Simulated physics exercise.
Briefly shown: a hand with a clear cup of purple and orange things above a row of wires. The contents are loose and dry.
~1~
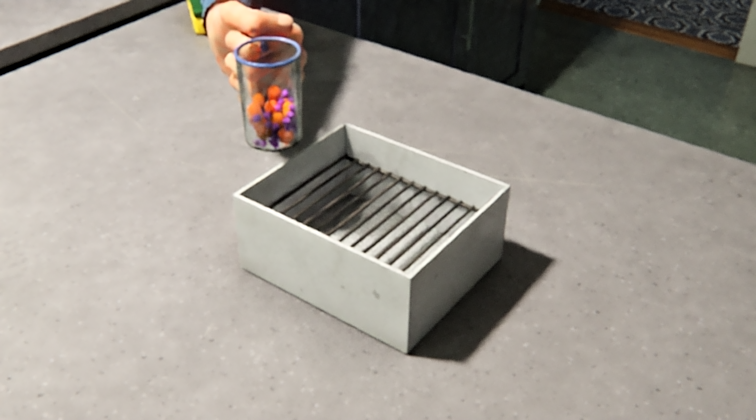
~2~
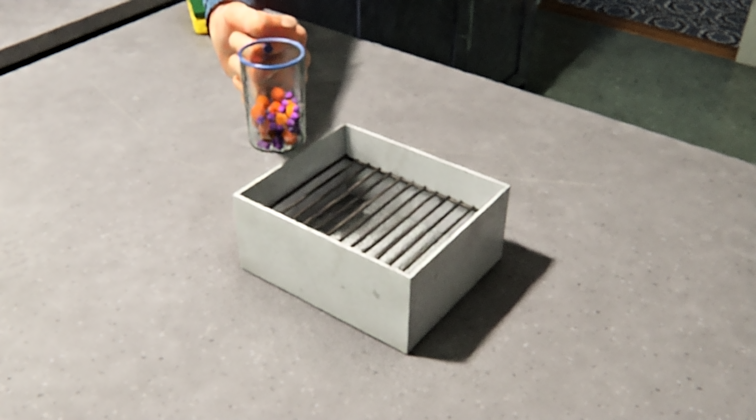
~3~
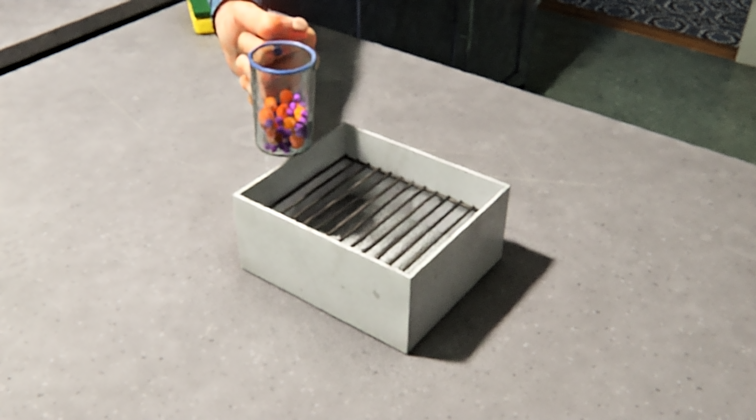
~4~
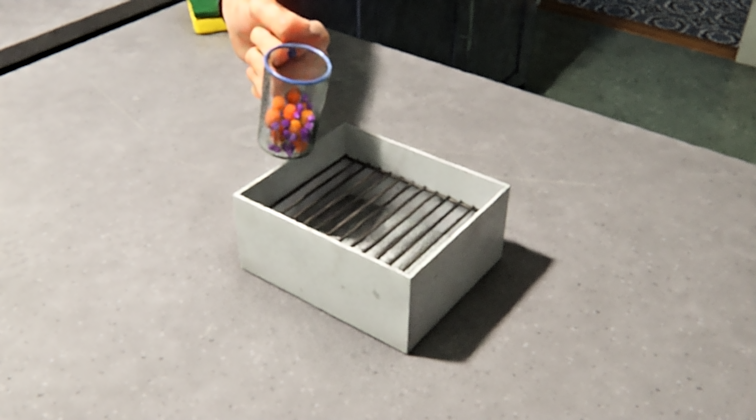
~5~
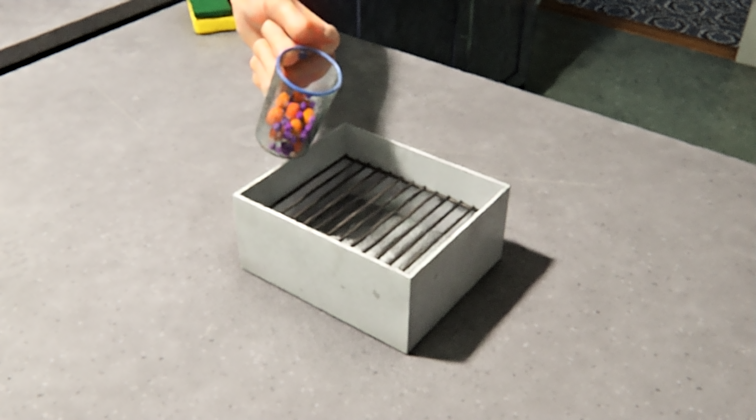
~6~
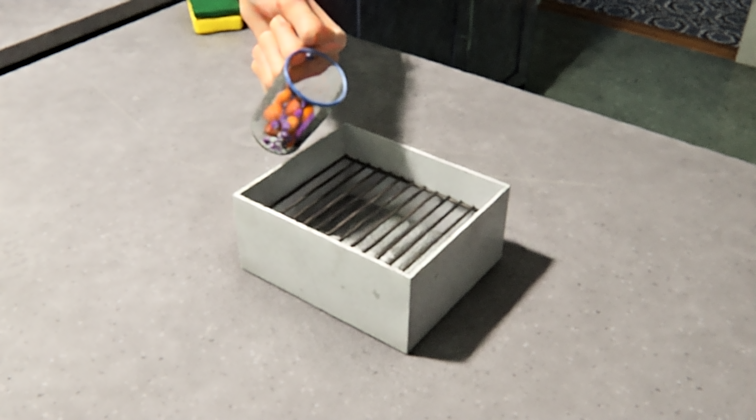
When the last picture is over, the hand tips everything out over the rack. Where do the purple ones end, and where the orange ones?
Color purple: Fallen below. Orange: Kept on top.
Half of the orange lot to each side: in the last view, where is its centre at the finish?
Its middle ends up around (352, 218) in the last picture.
Then, 0.51 s past the last view, purple ones, all in the cup; orange ones, all in the cup.
Then, 0.95 s past the last view, purple ones, all in the cup; orange ones, nearly all in the cup, a small part on or over the wires.
Then, 1.33 s past the last view, purple ones, about half on or over the wires, about half under the rack; orange ones, all on or over the wires.
Finally, purple ones, all under the rack; orange ones, all on the wires, none under the rack.
